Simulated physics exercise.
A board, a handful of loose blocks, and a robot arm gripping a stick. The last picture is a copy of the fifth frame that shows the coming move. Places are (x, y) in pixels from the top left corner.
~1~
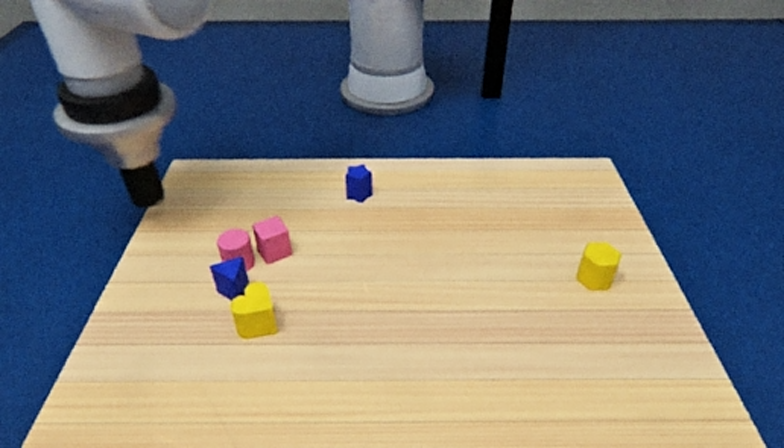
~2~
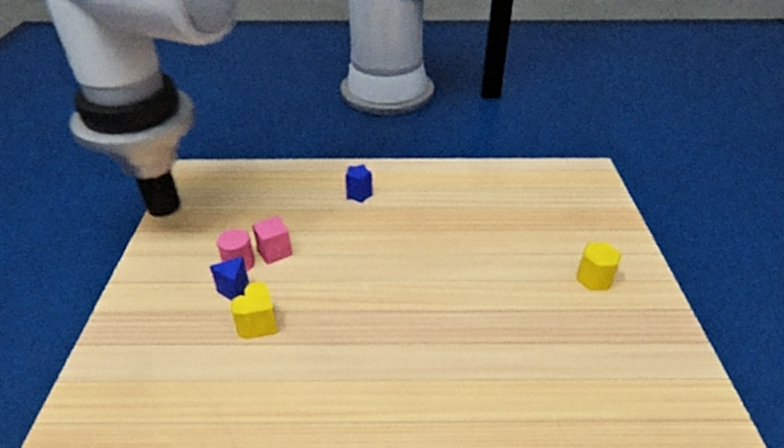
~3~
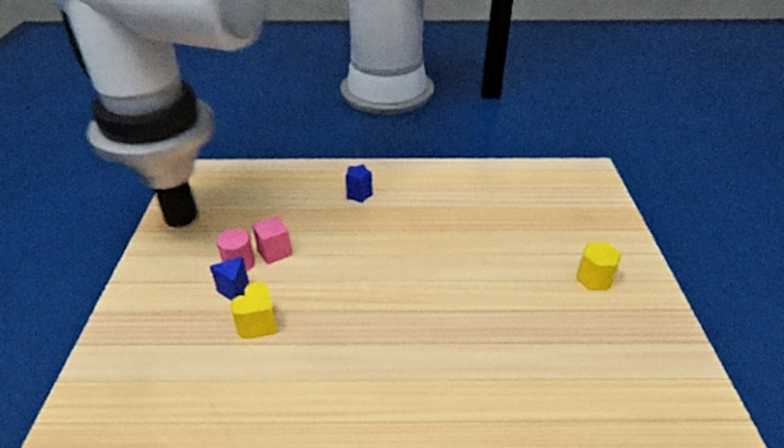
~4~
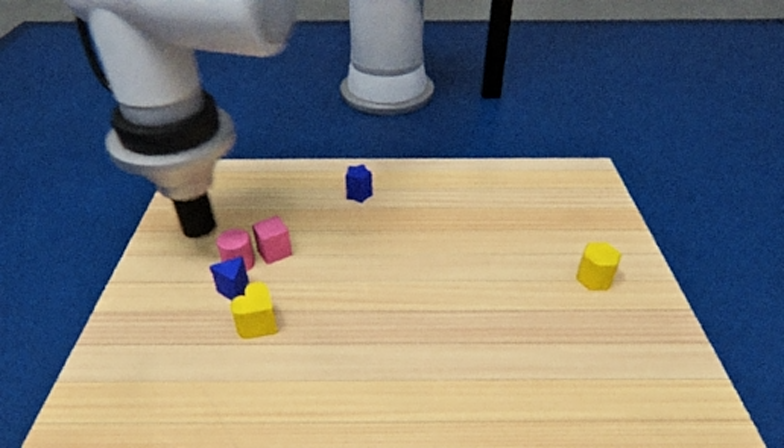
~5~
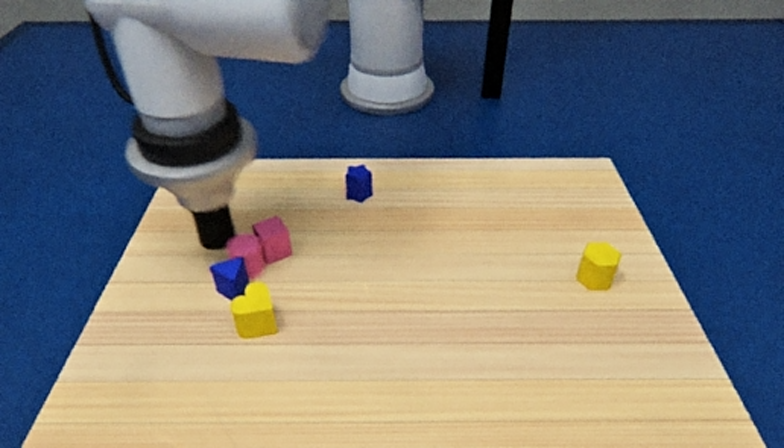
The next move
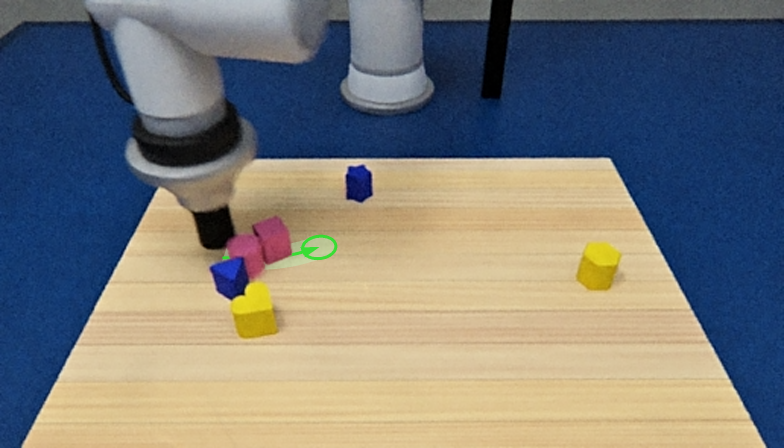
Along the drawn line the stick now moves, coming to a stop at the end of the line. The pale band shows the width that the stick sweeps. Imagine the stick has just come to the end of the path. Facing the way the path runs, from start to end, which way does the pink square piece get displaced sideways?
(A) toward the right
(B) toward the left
B
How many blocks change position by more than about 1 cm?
2 blocks.
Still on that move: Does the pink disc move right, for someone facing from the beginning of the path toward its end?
Final answer: Yes.
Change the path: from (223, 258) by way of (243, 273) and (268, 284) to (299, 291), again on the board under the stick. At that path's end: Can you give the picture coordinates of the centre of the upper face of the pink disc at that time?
Expect it around (330, 268).
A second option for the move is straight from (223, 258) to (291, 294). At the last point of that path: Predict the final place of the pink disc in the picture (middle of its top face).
It sits at (322, 272).
The line goes from (223, 258) over (256, 258) and (288, 255) to (319, 247).
What follows on the original path. One third of the way, stick at (253, 239); pink disc at (268, 250); pink square piece at (288, 226), turned 30° anticlockwise.
Two thirds of the way, stick at (285, 237); pink disc at (283, 253); pink square piece at (319, 220), turned 45° anticlockwise.
At the end, stick at (317, 229); blue three-sided block unmoved; pink disc at (283, 253); pink square piece at (347, 211), turned 65° anticlockwise.
